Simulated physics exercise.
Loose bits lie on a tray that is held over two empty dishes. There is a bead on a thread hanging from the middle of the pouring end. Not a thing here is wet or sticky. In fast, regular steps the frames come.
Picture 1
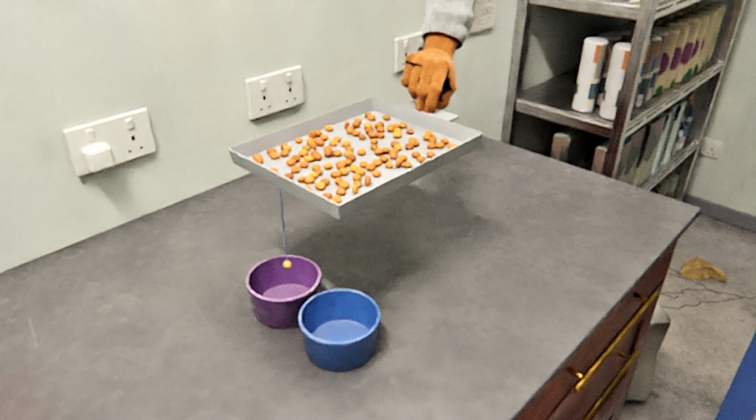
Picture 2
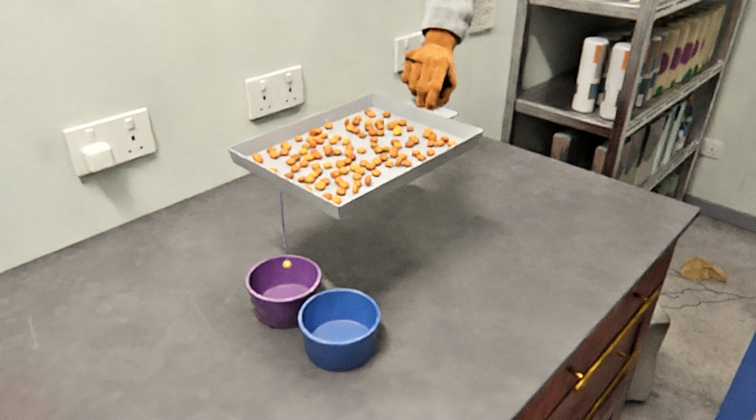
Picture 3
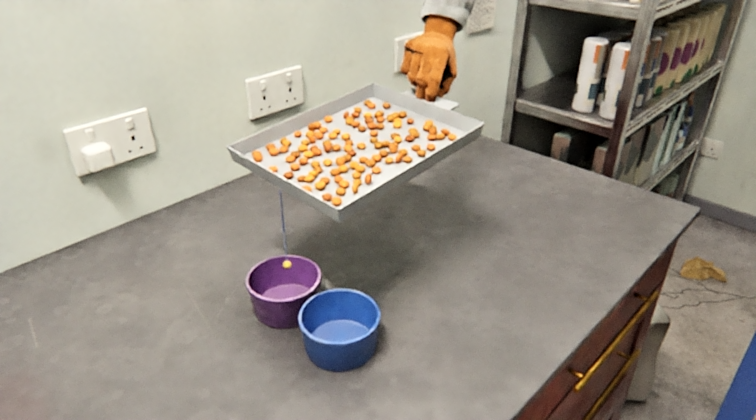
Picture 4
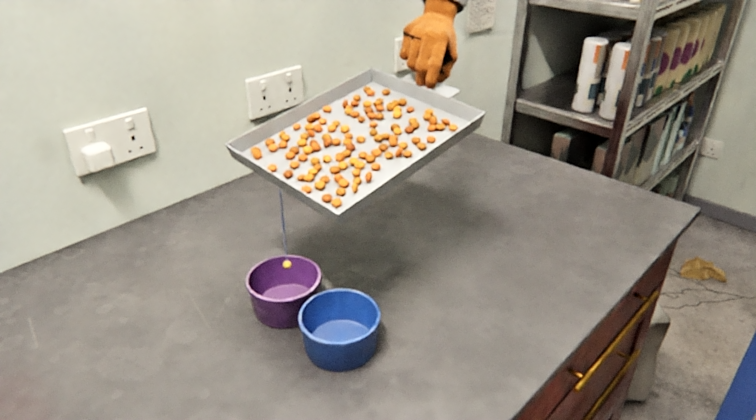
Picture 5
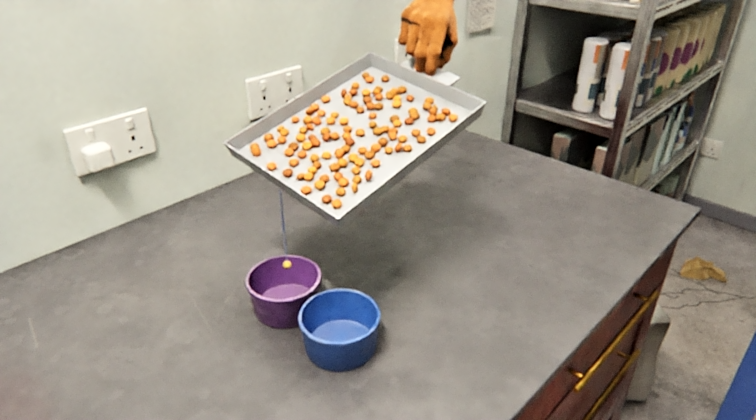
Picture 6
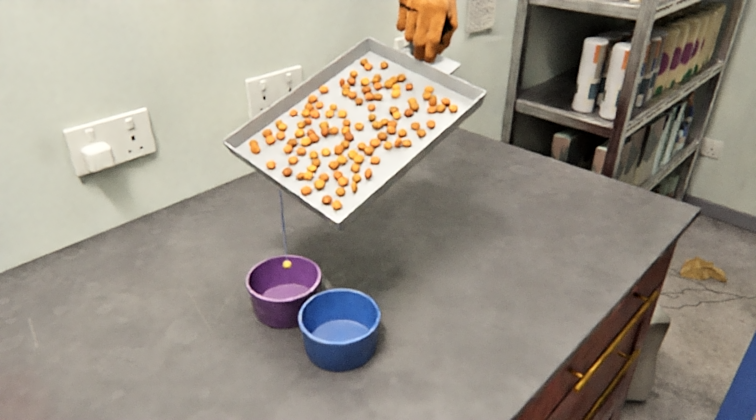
A pale metal tray scattered with orange-brown bits of kibble is held above a grey worktop by an orange-gloved hand at its far side, seen from slightly above in a room with wall sockets and metal shelving. Below its near end sit a purple dish and a blue dish, a small yellow bead hanging over the purple one. The hand rises, gradually tilting the tray towards its near right corner, while the camera stays still.
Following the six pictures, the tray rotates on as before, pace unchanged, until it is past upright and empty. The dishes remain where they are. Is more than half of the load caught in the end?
The dishes will manage to catch most of it.
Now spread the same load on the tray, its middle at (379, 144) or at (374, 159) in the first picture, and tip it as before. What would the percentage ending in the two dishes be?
First about 80, then 90 per cent.
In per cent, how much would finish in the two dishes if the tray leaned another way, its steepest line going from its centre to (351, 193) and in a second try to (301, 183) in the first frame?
For the first aim it is 80 in a hundred, for the second 20 in a hundred.
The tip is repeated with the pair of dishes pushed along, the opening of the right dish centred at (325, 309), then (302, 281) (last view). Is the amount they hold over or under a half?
Well, a majority share the first time and a minority share the next.
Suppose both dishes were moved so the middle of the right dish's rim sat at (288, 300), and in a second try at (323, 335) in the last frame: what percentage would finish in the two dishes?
In order, 30 % and 60 %.
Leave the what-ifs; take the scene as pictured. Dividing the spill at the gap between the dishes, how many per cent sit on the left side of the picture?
Left portion: Around 90 %.
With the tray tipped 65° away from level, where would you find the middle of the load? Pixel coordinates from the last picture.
The load's middle is around (326, 176).
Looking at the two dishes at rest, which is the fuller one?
The one that comes out ahead is the rightward one.
Soon after the last picture, tray tipped steeply; all on the tray.
A little later, tray tipped past a quarter turn; about a third on the tray; about half in the right dish; a small part outside both; a small part in the air.
Later still, tray tipped past a quarter turn; most in the right dish; about a quarter outside both.
At rest, tray tipped past a quarter turn; most in the right dish; none in the left dish; about a quarter outside both.
